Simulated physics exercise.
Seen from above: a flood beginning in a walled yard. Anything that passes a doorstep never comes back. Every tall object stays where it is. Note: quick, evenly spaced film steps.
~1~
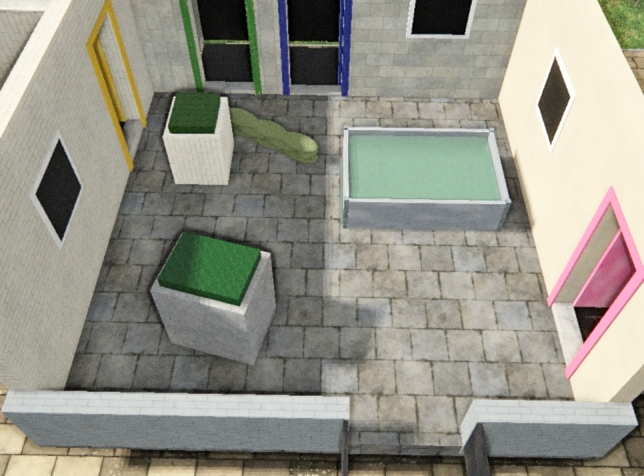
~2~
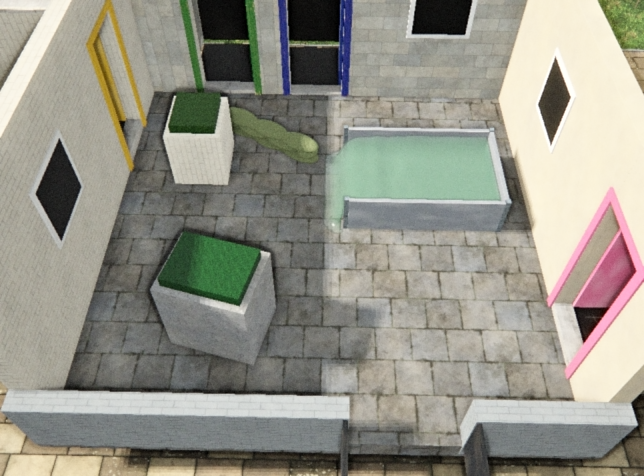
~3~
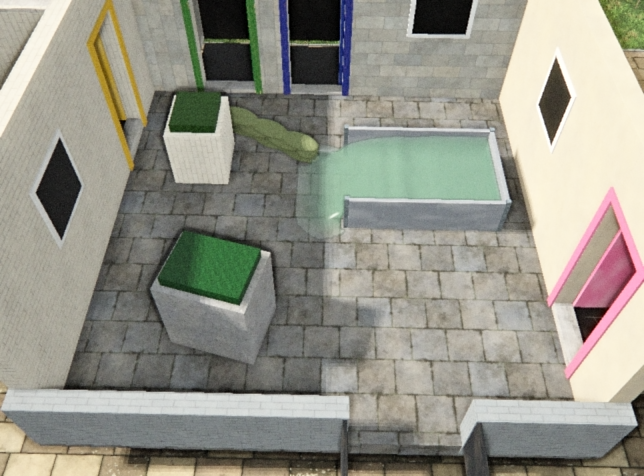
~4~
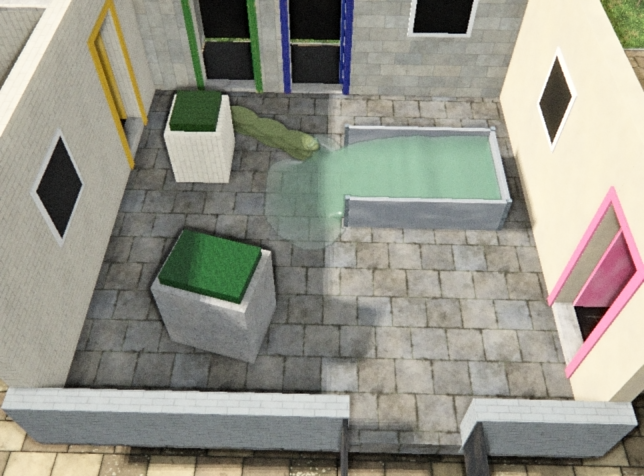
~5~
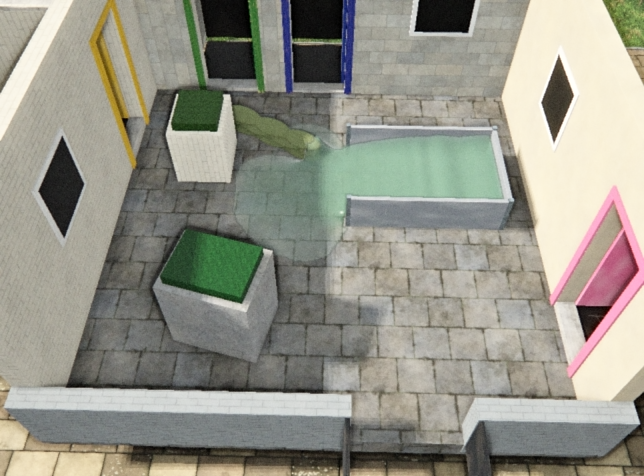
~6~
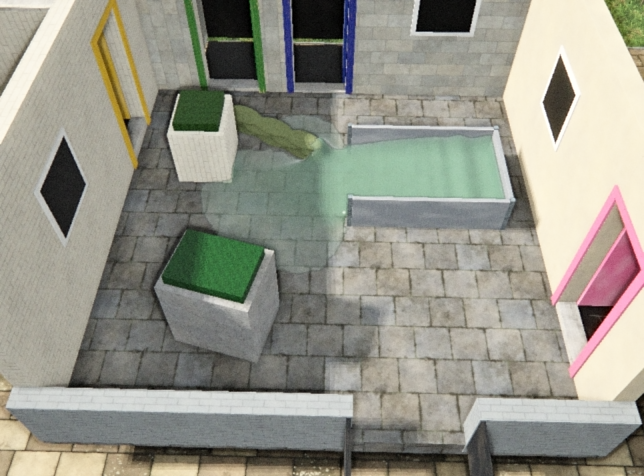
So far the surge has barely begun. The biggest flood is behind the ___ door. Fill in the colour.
The biggest flood is behind the blue door.
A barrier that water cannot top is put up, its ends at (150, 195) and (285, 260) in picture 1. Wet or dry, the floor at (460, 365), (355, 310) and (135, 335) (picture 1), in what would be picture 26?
Going through them in order, I get high and dry, inundated and high and dry.
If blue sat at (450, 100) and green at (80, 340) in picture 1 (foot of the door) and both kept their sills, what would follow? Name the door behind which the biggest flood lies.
I'd go with the door marked green.
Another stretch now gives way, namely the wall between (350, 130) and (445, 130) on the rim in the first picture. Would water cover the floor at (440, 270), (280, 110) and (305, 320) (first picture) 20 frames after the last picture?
Listed as asked, the three spots end up still bare, wetted and still bare.
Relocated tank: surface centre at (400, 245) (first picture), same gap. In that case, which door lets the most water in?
The answer is the green one.
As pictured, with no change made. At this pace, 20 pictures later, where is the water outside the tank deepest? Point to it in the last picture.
At about (61, 412).
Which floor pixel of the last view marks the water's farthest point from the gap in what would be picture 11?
The flood front should get to about (114, 240).
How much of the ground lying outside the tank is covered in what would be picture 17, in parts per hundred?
Roughly 40 %.
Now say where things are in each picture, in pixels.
The first picture shows still water in the water tank at (422, 167).
In the second picture, water pours out at (347, 181) and has run to (335, 228).
In the third picture, water pours out at (348, 183) and has run to (318, 233).
In the fourth picture, the front is at (274, 222), out from the gap at (348, 182).
In the fifth picture, the front is at (243, 220), out from the gap at (350, 182).
In the sixth picture, water pours out at (351, 182) and has run to (207, 198).
A moment on, water covers 30 % of the floor; blue door wet at the sill, nothing in, green door not reached, yellow door not reached, pink door not reached.
Next, water covers 40 % of the floor; blue door some in, green door wet at the sill, nothing in, yellow door wet at the sill, nothing in, pink door not reached.
Then, water covers 50 % of the floor; blue door some in, green door wet at the sill, nothing in, yellow door wet at the sill, nothing in, pink door not reached.
Later, water covers 75 % of the floor; blue door some in, green door a trickle in, yellow door wet at the sill, nothing in, pink door not reached.
In the end, water covers 95 % of the floor; blue door some in, green door a trickle in, yellow door wet at the sill, nothing in, pink door wet at the sill, nothing in; the blue door has let in the most.
